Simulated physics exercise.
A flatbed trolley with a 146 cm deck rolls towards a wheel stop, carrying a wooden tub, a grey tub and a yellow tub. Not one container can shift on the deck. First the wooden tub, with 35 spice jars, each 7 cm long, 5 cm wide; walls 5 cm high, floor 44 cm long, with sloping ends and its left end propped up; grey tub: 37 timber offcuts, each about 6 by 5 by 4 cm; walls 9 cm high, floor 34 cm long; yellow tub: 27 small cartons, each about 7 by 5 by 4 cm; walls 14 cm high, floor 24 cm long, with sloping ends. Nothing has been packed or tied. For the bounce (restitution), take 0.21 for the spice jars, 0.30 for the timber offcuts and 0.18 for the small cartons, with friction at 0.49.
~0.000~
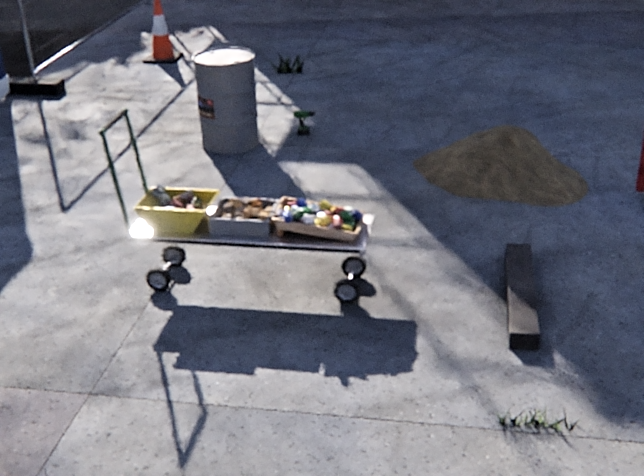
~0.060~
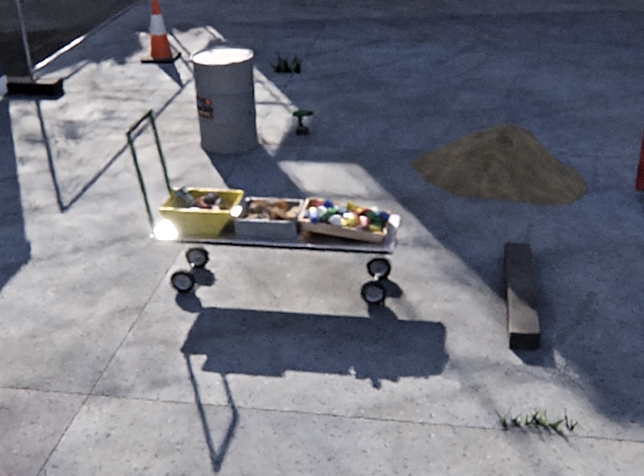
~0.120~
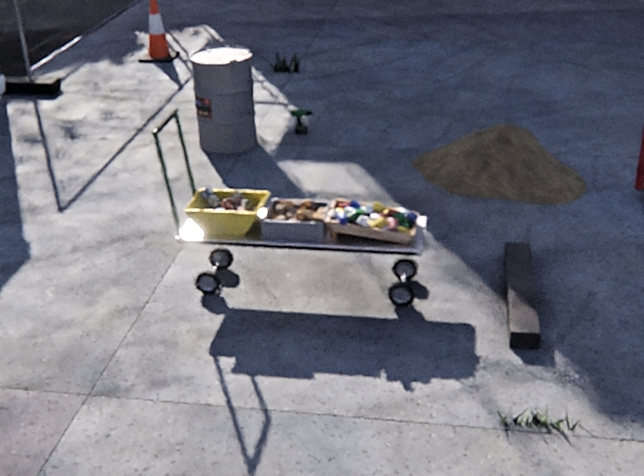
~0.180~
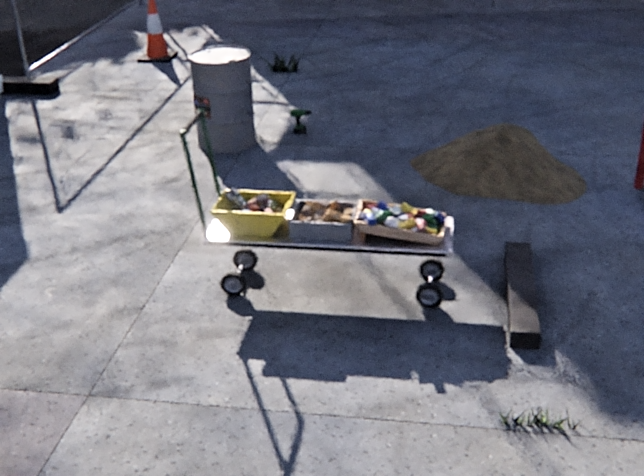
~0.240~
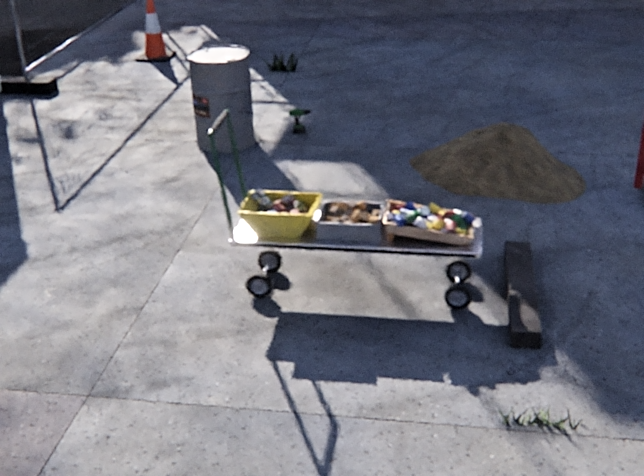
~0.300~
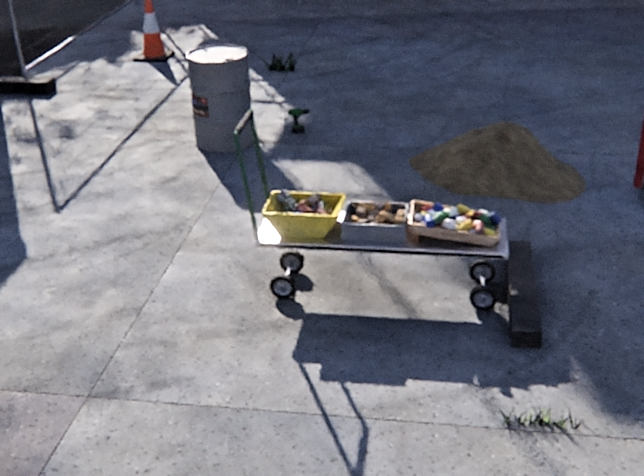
Flatbed trolley carrying yellow, grey and wooden tubs of small items rolling right across sunlit concrete up to a dark block.
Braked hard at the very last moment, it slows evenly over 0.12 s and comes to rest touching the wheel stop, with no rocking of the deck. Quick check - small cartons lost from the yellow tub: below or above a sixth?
Below a sixth.
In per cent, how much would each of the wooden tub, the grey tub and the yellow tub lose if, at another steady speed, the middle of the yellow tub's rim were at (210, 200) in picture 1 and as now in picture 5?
That would give wooden tub 30 %, grey tub 0 % and yellow tub 0 %.
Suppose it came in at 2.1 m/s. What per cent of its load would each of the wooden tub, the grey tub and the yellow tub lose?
In that case the wooden tub sheds 40 per cent of its load, the grey tub 10 per cent, and the yellow tub 0 per cent.
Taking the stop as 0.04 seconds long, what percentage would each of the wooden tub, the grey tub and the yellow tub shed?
In that case wooden tub 60, grey tub 20 and yellow tub 10 per cent.
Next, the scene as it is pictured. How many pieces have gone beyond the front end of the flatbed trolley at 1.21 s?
Roughly 16 pieces.
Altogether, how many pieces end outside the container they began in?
Count of pieces - near 20.
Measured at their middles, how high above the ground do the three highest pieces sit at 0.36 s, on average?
56 cm.
After 0.36 s, wooden tub 34 in, 1 out, grey tub 37 in, 0 out and yellow tub 27 in, 0 out.
After 0.48 s, wooden tub 24 in, 11 out, grey tub 34 in, 3 out and yellow tub 27 in, 0 out.
After 0.71 s, wooden tub 19 in, 16 out, grey tub 34 in, 3 out and yellow tub 26 in, 1 out.
When it is over (at 1.21 s), wooden tub 18 in, 17 out, grey tub 34 in, 3 out and yellow tub 26 in, 1 out. Asked share, 1 of 27, 4 per cent.
